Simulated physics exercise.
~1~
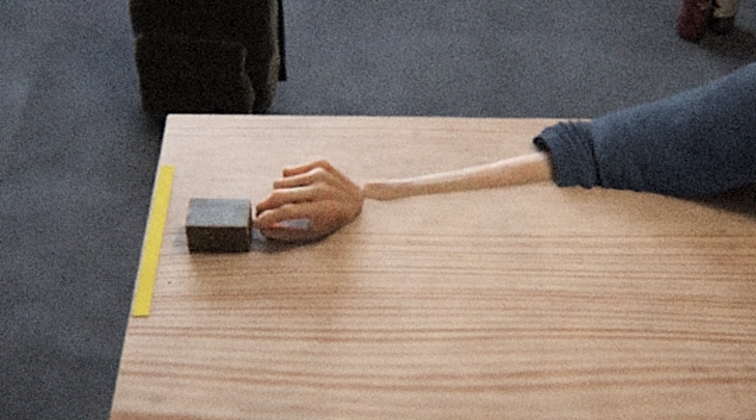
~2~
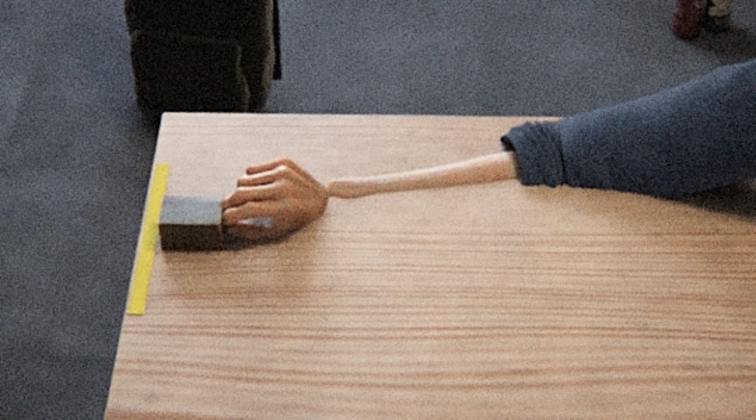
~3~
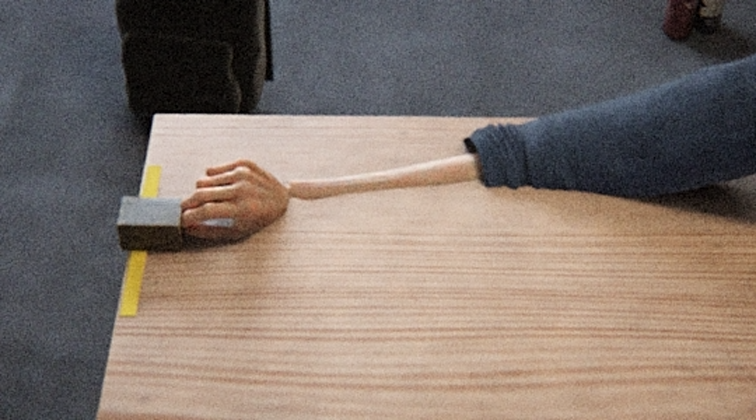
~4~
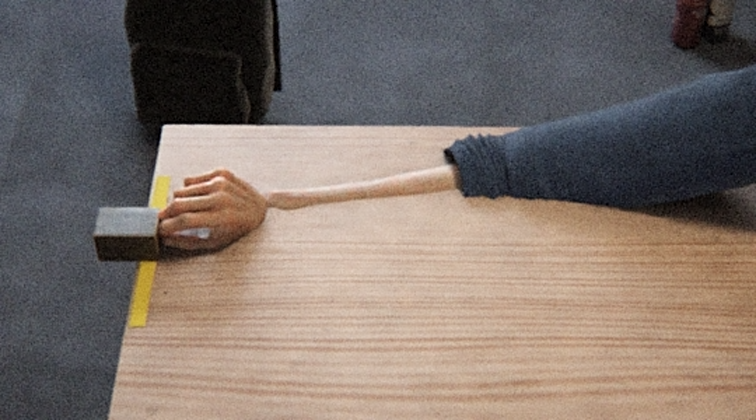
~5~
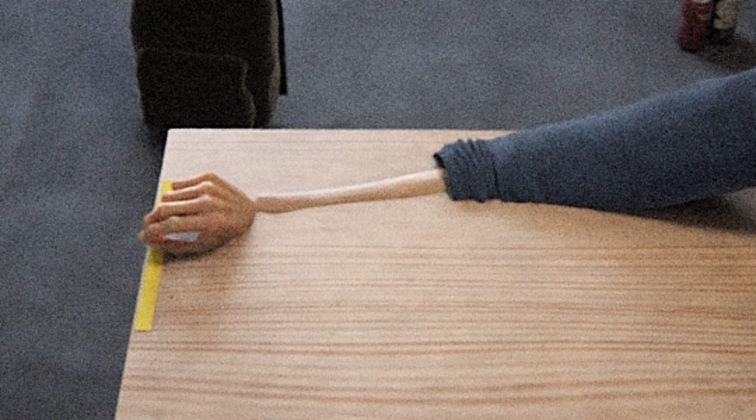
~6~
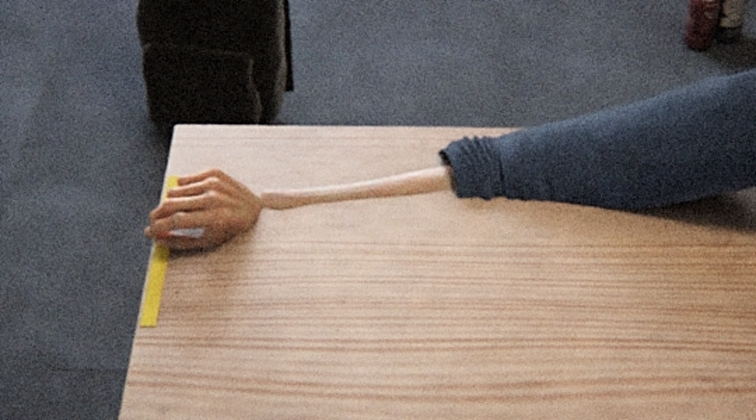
A hand pushes a dark block left across yellow tape until it falls off the table.
